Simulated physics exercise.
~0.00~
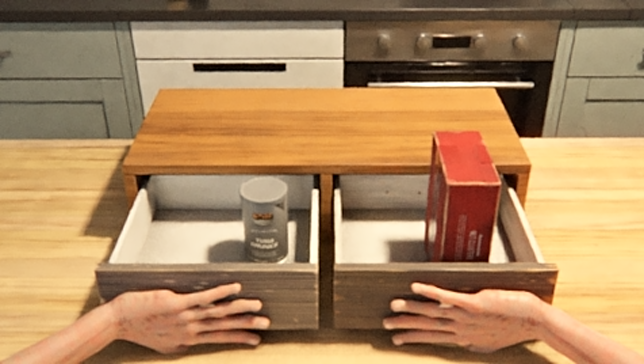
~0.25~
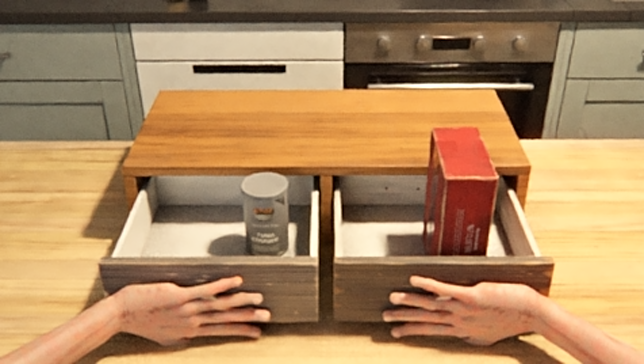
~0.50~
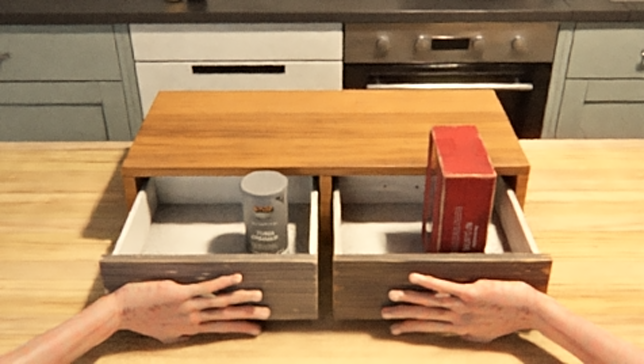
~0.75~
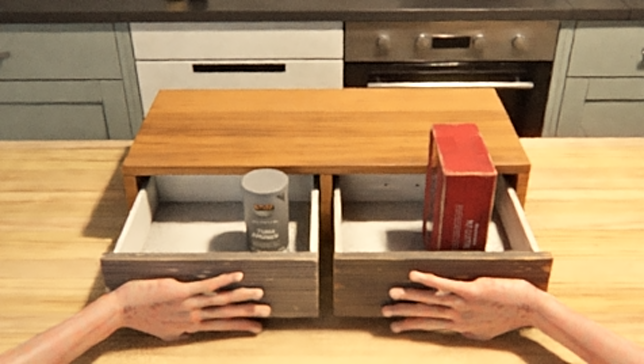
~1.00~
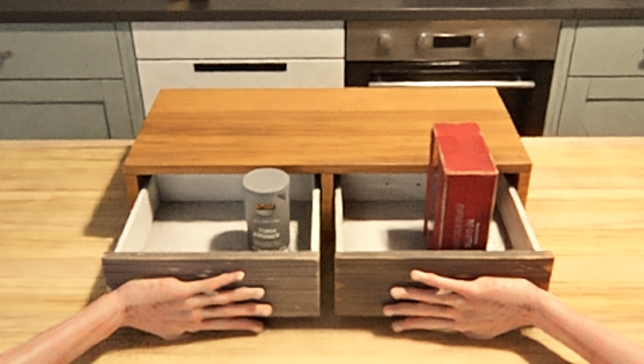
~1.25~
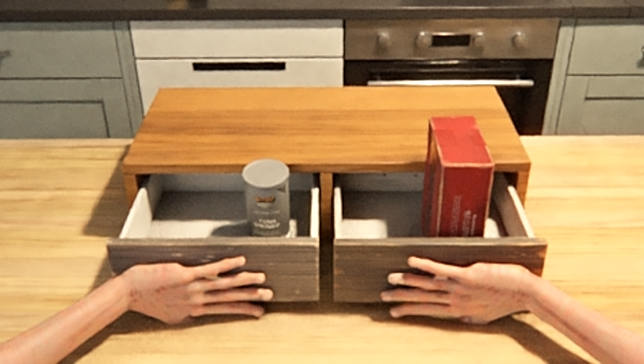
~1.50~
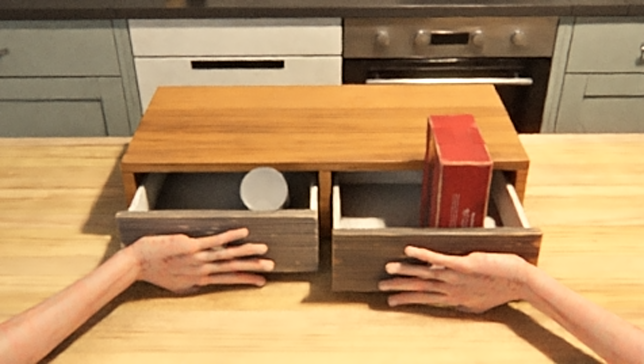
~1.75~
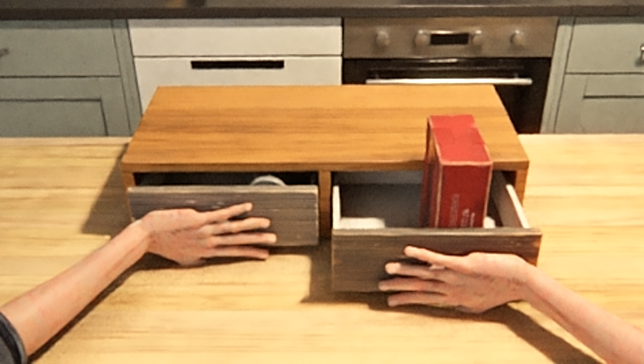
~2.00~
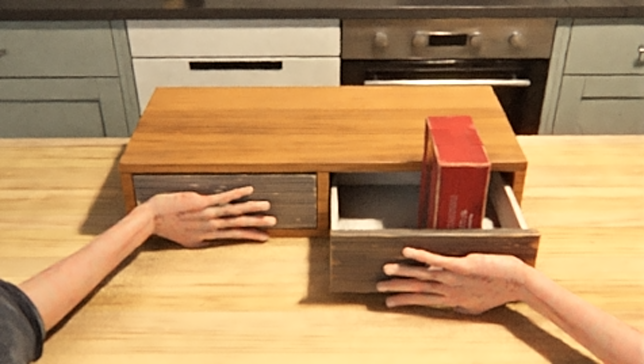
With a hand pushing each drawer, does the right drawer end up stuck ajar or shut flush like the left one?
The right drawer jams and stays ajar with the red box standing in it, while the left drawer closes flush.
